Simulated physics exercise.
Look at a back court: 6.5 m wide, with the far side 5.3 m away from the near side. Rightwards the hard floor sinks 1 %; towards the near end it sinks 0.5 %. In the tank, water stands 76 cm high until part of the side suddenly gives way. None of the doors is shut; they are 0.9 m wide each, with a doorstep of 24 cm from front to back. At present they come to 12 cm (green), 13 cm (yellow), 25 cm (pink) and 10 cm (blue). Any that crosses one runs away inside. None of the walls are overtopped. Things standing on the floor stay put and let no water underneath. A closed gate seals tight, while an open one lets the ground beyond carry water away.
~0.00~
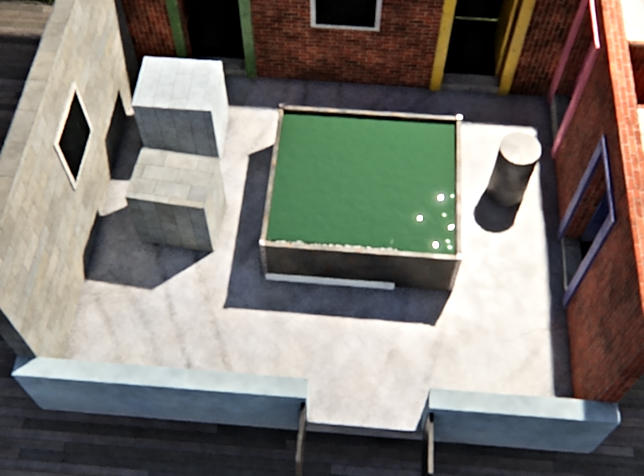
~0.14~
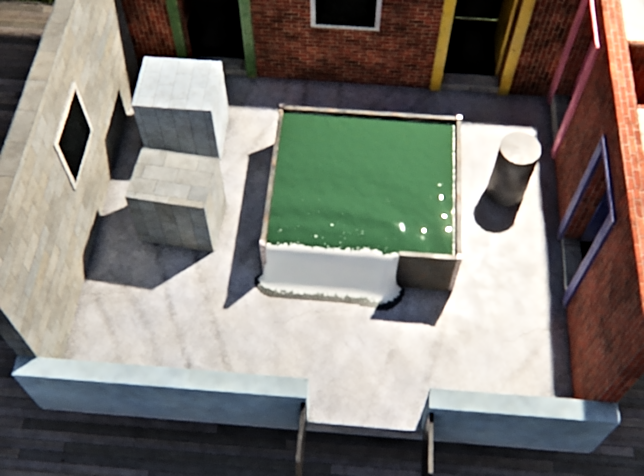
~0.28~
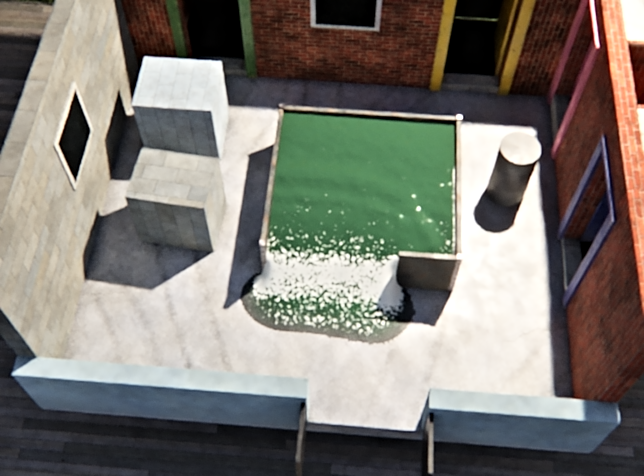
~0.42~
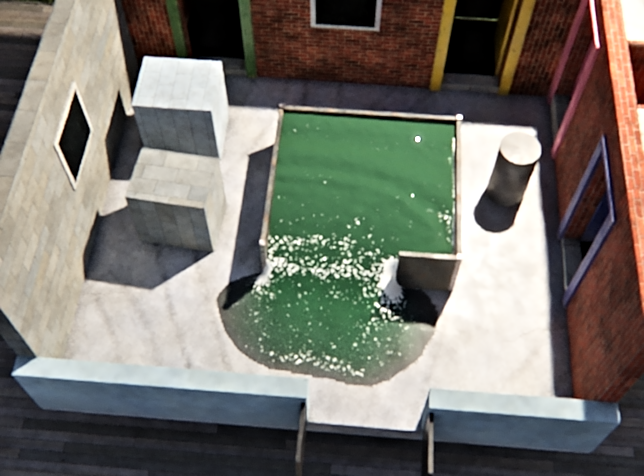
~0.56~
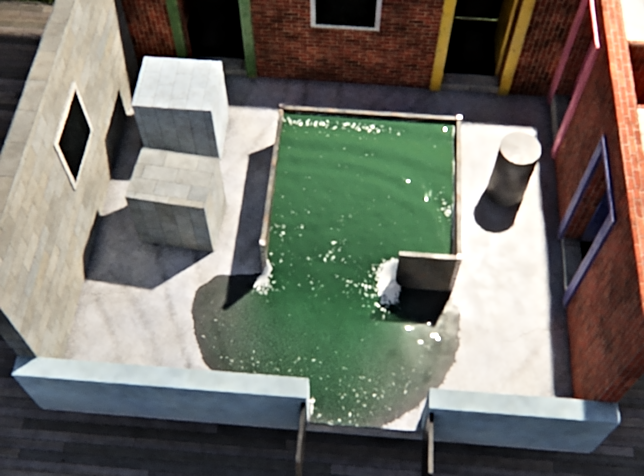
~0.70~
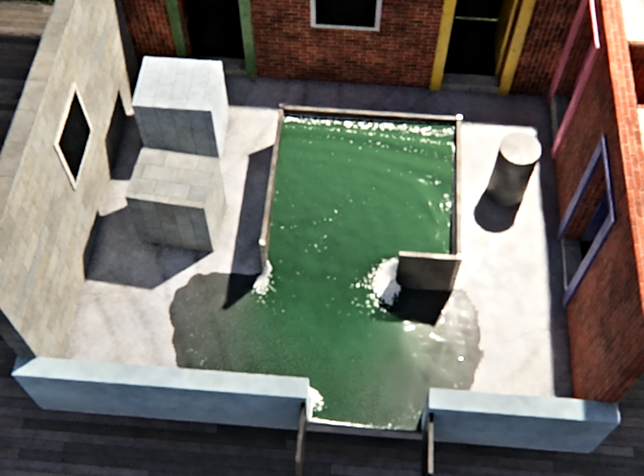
We see a walled court with a square tank of green water; the near side opens and water pours out through the gap, spreading across the pale floor towards the near wall and into the opening there.
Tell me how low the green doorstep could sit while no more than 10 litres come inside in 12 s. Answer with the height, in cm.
At least 6.5 cm or so.
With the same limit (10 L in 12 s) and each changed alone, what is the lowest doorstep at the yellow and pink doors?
About 7.0 cm at yellow and 12.0 cm at pink.
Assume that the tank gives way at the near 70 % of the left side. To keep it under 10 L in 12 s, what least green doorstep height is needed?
Required height: Approx. 19 cm.
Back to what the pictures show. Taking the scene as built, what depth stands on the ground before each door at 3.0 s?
Door by door in centimetres - green 0, yellow 0, pink 0, blue 3.
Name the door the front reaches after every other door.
Last in order comes the yellow door.
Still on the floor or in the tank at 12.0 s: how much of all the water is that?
About 54 %.
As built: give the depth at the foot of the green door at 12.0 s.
Some 4.0 centimetres.
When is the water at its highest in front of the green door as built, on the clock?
Near 5.0 seconds.
After 1.4 s water covers 25 % of the floor, deepest (52 cm) near (287, 387); it has not reached the green door.
After 3.0 s water covers 45 % of the floor, deepest (40 cm) near (73, 383); it has not reached the green door.
After 12.0 s water covers 95 % of the floor, deepest (14 cm) near (563, 272); 4 cm at the green door, 0 litres in over its 12 cm doorstep.
At the green door as built, the water arrived by 3.9 s and peaked near 9 cm at 5.0 s.
Run again over the same 12 s with other heights there, 15 litres in over 5.5 cm, 6 litres over 7.5 cm. The limit of 10 litres is kept from about 6.5 cm up.
